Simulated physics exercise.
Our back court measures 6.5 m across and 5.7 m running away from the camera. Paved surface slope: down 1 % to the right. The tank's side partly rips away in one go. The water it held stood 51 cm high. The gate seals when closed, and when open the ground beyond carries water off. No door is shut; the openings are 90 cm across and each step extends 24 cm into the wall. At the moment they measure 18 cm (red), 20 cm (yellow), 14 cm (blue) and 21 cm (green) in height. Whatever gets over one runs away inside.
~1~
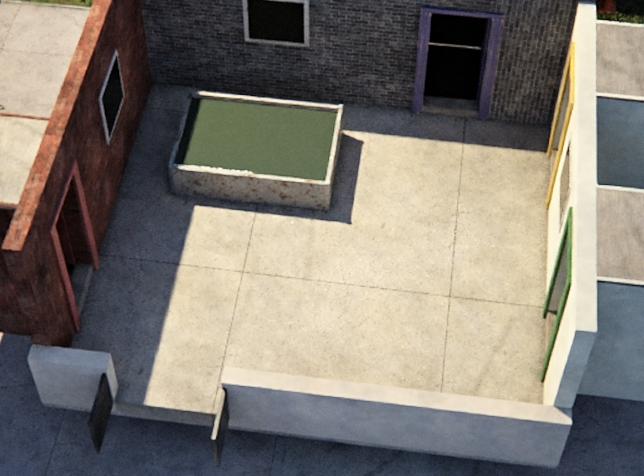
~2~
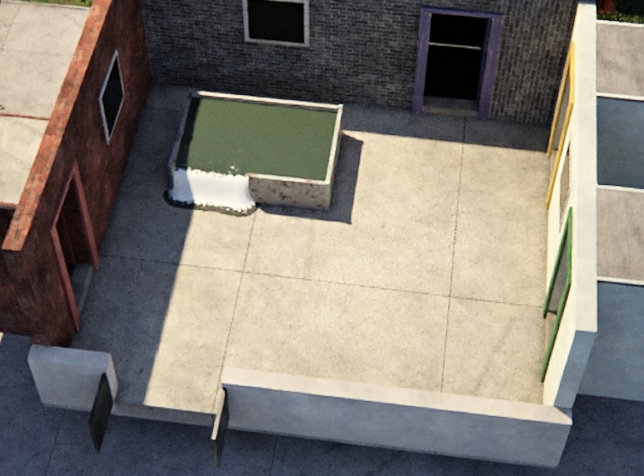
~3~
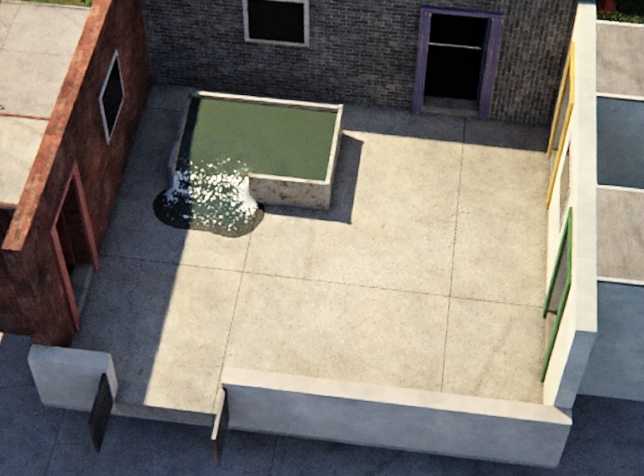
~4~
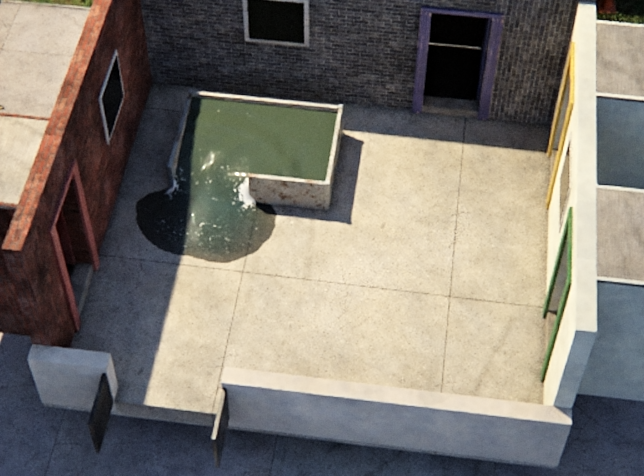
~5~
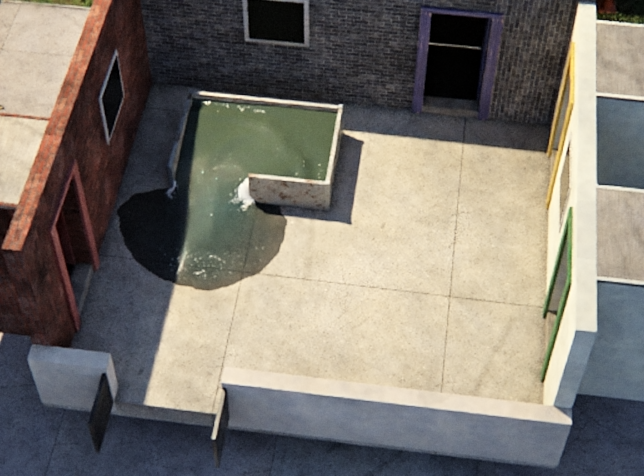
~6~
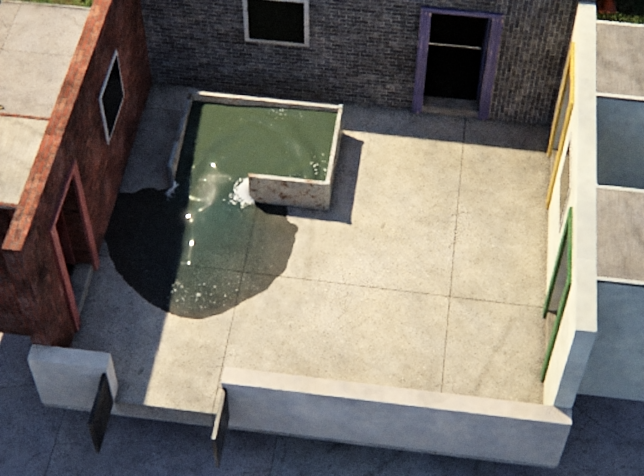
Green water sits still in a raised rectangular tank in a walled court until the left part of the tank's near side gives way and water bursts out in a white, foaming rush. It pours onto the pale paving, then spreads toward the viewer in a widening, dark, rounded sheet while ripples cross the tank.
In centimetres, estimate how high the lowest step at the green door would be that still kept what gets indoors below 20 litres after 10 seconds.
It comes to roughly 5.5 cm.
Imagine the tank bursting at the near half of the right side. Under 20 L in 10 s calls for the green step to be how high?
That way, roughly 8.0 cm.
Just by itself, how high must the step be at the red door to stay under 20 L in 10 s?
At the red door you'd want roughly 8.5 cm.
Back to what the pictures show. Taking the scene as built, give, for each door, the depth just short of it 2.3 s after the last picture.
Lab note, depth in cm: Red 11; yellow 0; blue 0; green 0.
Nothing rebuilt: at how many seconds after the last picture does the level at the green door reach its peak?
About 6.0 seconds.
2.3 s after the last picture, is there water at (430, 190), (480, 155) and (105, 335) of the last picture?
First bone-dry, second bone-dry, third wet through.
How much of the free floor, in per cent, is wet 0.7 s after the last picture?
Near 25 per cent of the open floor.
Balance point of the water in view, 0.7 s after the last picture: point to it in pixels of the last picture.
About (236, 196).
Then, 0.7 s after the last picture water covers 25 % of the floor, deepest (24 cm) near (188, 204); it has not reached the green door.
Then, 2.3 s after the last picture water covers 35 % of the floor, deepest (26 cm) near (75, 380); it has not reached the green door.
Then, 9.3 s after the last picture water covers 70 % of the floor, deepest (10 cm) near (542, 439); 8 cm at the green door, 0 litres in over its 21 cm step.
At the green door as built, the water peaked near 10 cm, 5.9 s after the last picture.
With a step of 4.5 cm, 29 litres would have come in within the 10 s; with 6.5 cm, 10 litres. So under 20 litres takes about 5.5 cm.
